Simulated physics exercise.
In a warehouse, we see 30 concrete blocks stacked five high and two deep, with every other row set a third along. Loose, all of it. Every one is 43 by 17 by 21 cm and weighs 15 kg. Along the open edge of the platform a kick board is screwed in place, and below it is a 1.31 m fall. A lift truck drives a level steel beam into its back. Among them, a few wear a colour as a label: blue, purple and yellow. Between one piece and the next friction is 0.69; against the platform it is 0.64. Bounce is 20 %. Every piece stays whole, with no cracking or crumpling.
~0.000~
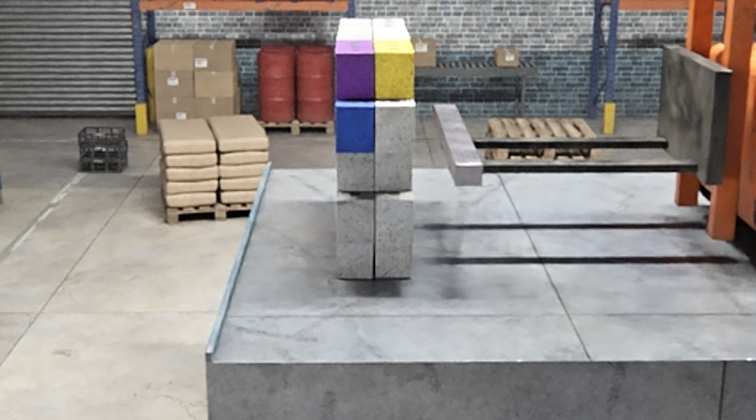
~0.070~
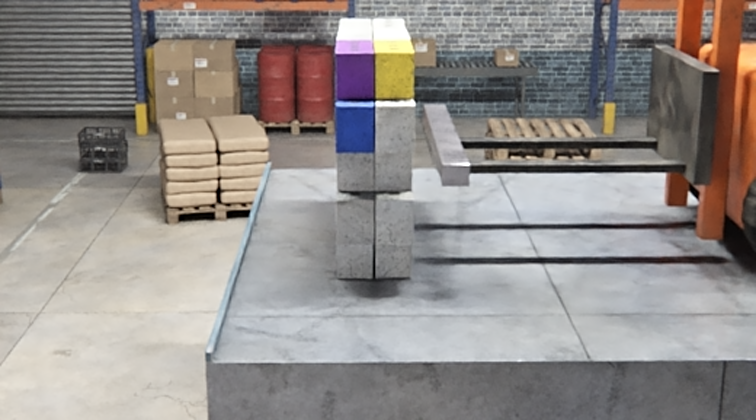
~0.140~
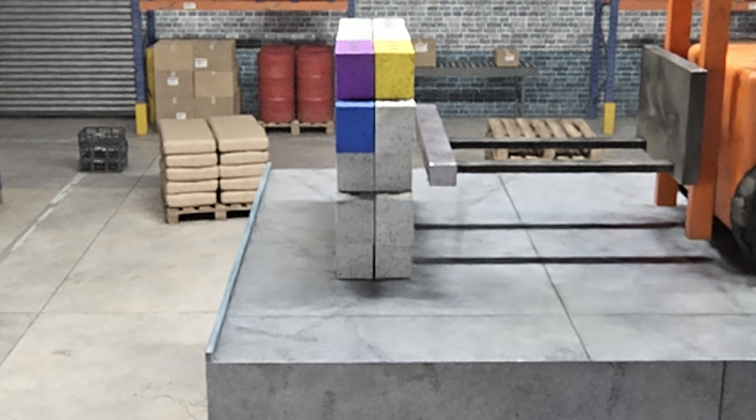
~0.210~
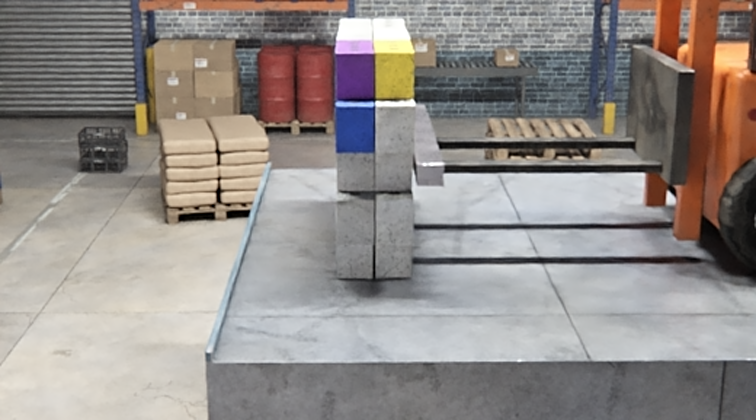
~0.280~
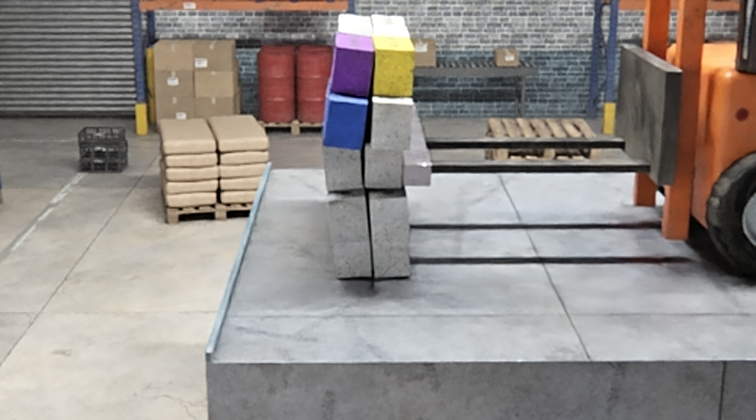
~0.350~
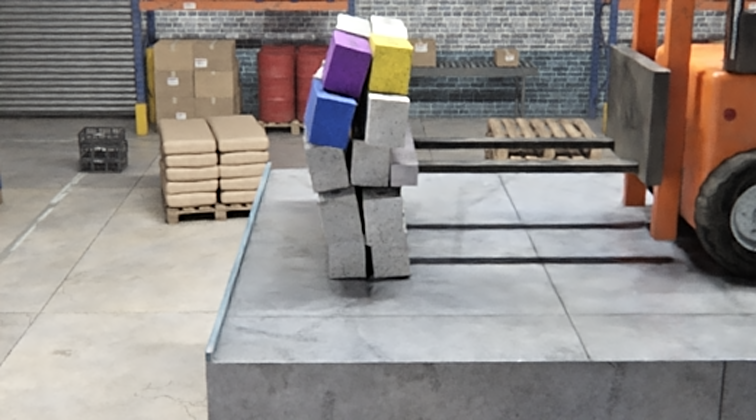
The footage shows an orange forklift moving a horizontal beam leftward to a stack of grey blocks with purple, yellow and blue ones among them, then pushing into it as the blocks shift and lean left, gaps opening between them.
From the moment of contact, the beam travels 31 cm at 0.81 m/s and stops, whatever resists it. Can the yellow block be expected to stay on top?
Pretty sure it keeps out of the drop.
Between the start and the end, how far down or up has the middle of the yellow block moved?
Its middle ends around 85 cm lower.
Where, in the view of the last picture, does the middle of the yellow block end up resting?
Somewhere close to (514, 283), I'd say.
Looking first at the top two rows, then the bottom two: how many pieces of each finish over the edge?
That's 5 up top and 1 at the bottom.
After 0.46 s, none of the 30 blocks over the edge, 30 disturbed; yellow block 12° from how it stood; purple block 31° from how it stood.
After 0.66 s, none of the 30 blocks over the edge, 30 disturbed; yellow block 35° from how it stood; blue block 34° from how it stood, 17 cm lower.
After 1.02 s, 3 of the 30 blocks over the edge; yellow block upside down; blue block upside down.
After 1.54 s, 7 of the 30 blocks over the edge; yellow block on its side; purple block upside down.
In the end (2.0 s), 9 of the 30 blocks over the edge; yellow block on its side; purple block upside down; blue block 1.94 m lower. From the last view, middles, yellow block near (514, 283).
